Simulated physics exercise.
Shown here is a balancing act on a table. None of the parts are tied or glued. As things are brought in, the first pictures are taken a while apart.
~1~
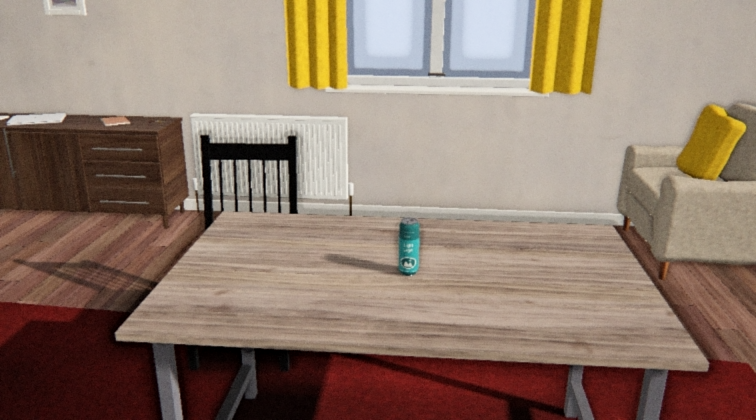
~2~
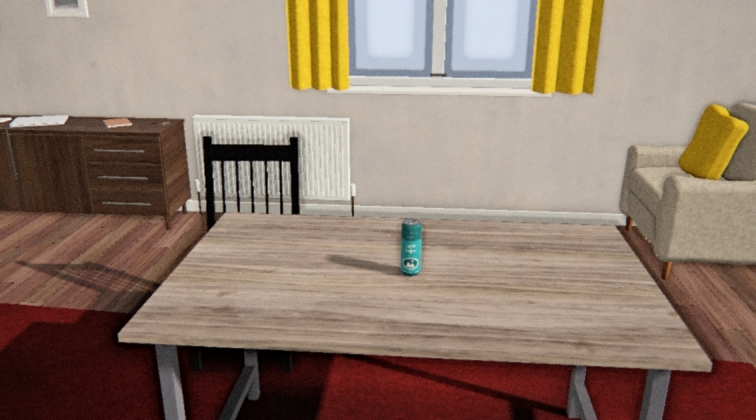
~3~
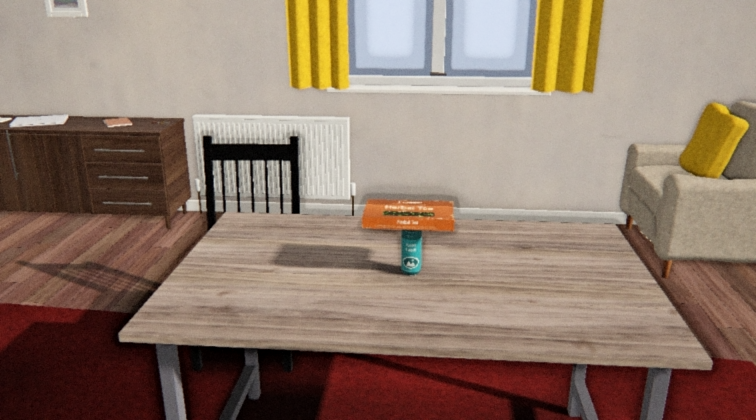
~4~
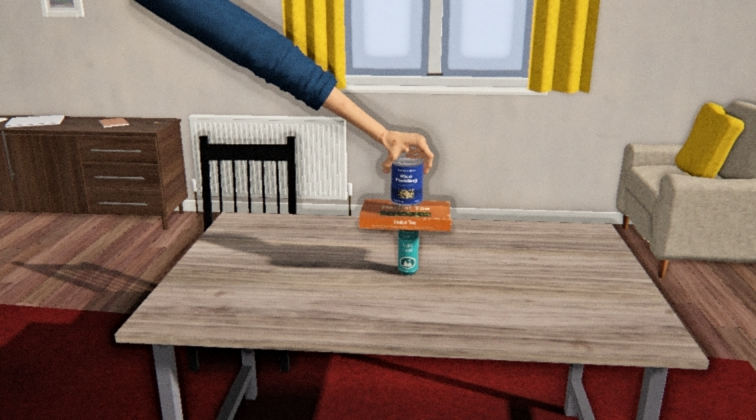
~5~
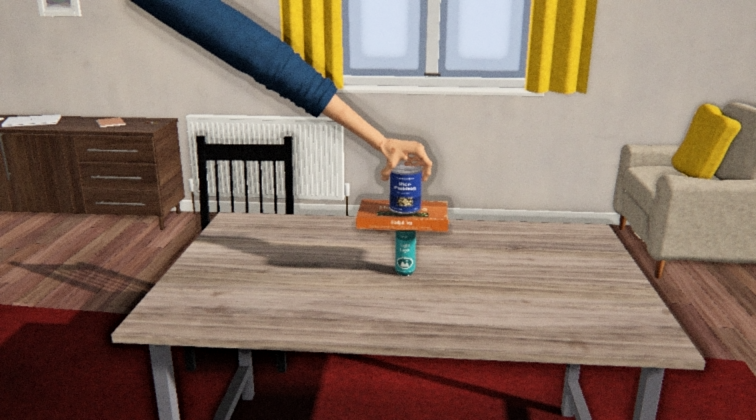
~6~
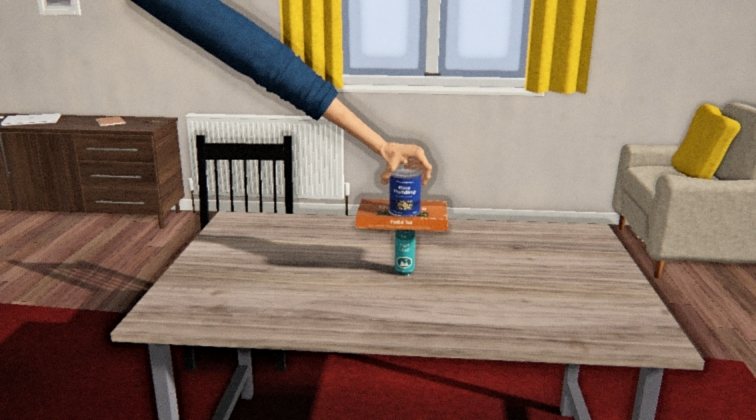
The clip opens on a teal can standing alone on a wooden table, and then an orange packet appears lying flat across its top. A hand reaching in from the upper left holds a blue tin above the packet, lowers it slightly onto the packet, and keeps hold of it.
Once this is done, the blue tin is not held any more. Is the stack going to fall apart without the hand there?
No.
Then, 0.20 s on from there, no change.
Then, 0.50 s on from there, blue tin resting near (405, 192).
In the end, all 3 unmoved. At the end, from the last picture's camera, blue tin near (405, 192). The stack stays up.
